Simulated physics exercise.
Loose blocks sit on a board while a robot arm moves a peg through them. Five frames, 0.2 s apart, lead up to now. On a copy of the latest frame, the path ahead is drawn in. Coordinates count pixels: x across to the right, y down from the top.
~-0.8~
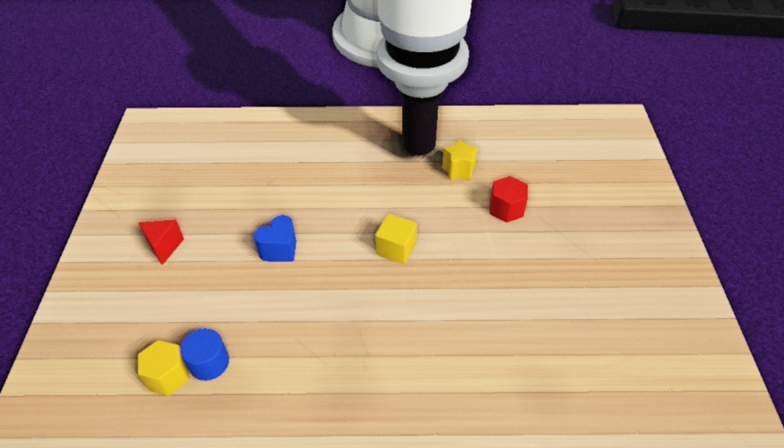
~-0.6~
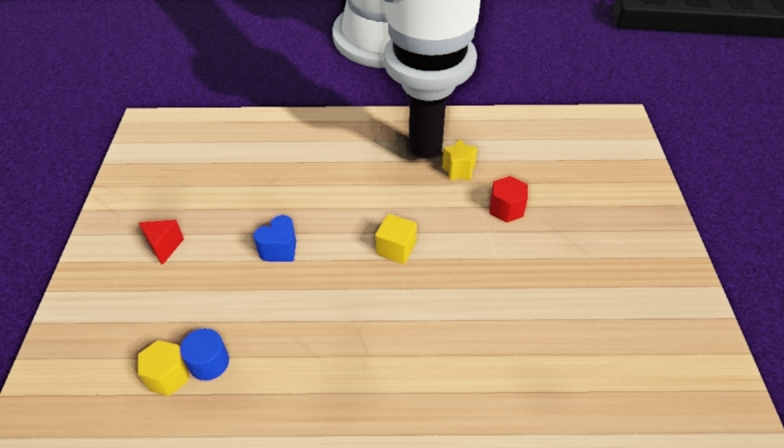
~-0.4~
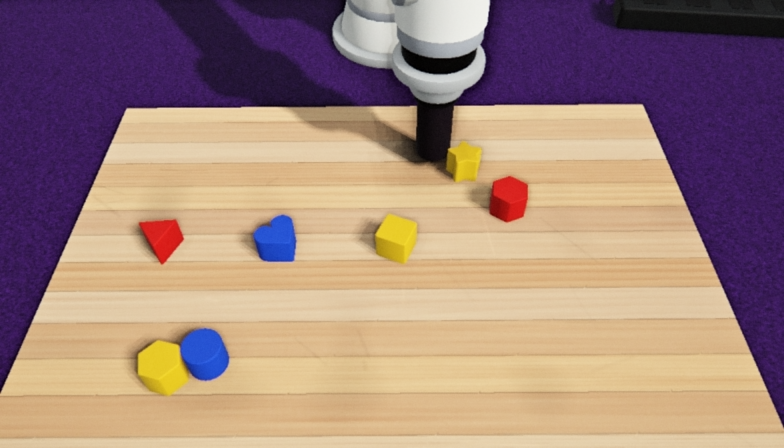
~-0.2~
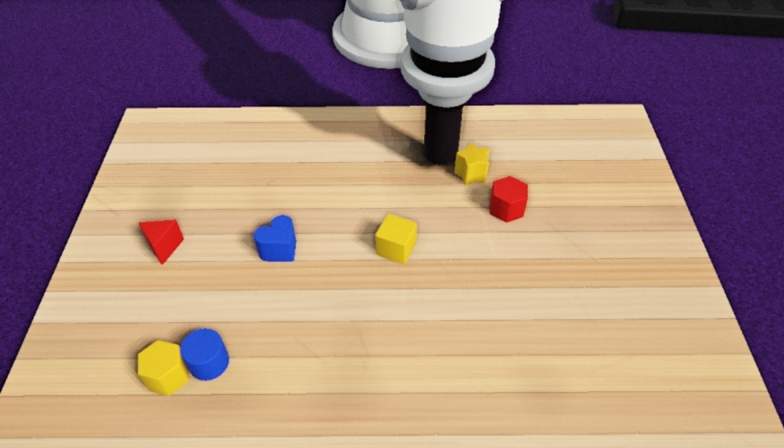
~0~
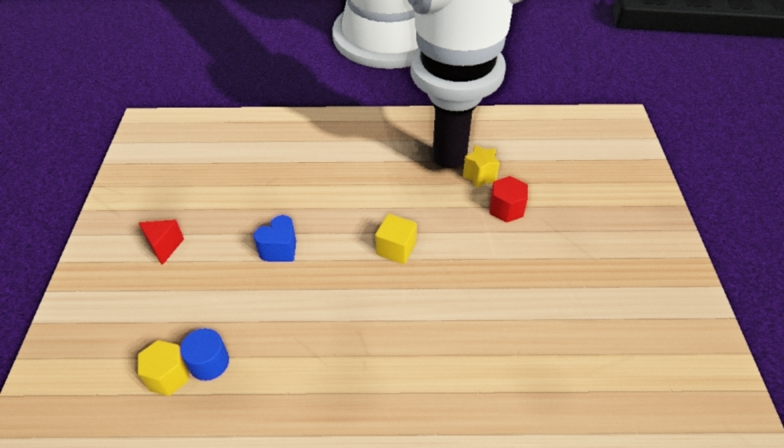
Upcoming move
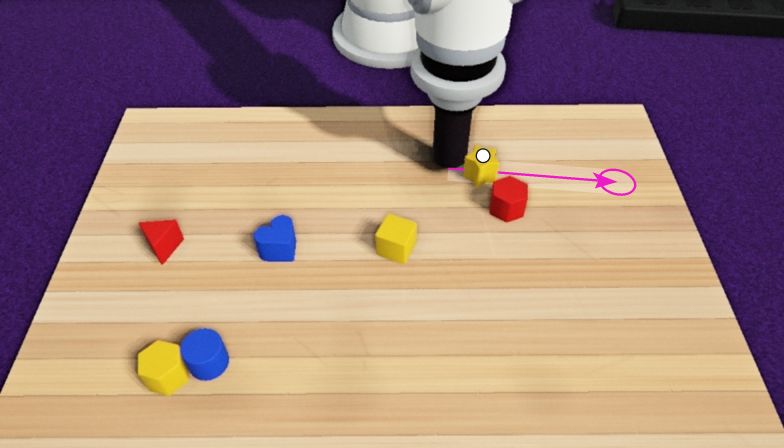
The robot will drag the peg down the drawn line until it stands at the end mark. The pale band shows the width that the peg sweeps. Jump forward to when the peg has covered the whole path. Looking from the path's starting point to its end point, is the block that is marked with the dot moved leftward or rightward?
Pushed right.
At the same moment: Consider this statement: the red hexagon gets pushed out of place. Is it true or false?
That claim is false.
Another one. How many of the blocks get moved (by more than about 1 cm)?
The answer is one block, counting only moves over 1 cm.
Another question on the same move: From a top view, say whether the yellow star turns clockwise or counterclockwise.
From overhead, clockwise.
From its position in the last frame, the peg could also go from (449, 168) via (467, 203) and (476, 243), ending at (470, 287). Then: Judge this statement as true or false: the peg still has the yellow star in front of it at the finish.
The statement is false.
Path on the board, from (449, 168) to (617, 182); the dot is on the yellow star.
On the path given first. One third of the way, peg at (507, 162); yellow star at (539, 162).
Two thirds of the way, peg at (565, 167); yellow star at (596, 170).
At the end, peg at (621, 171); yellow star at (644, 183), turned 35° clockwise; red hexagon in place.
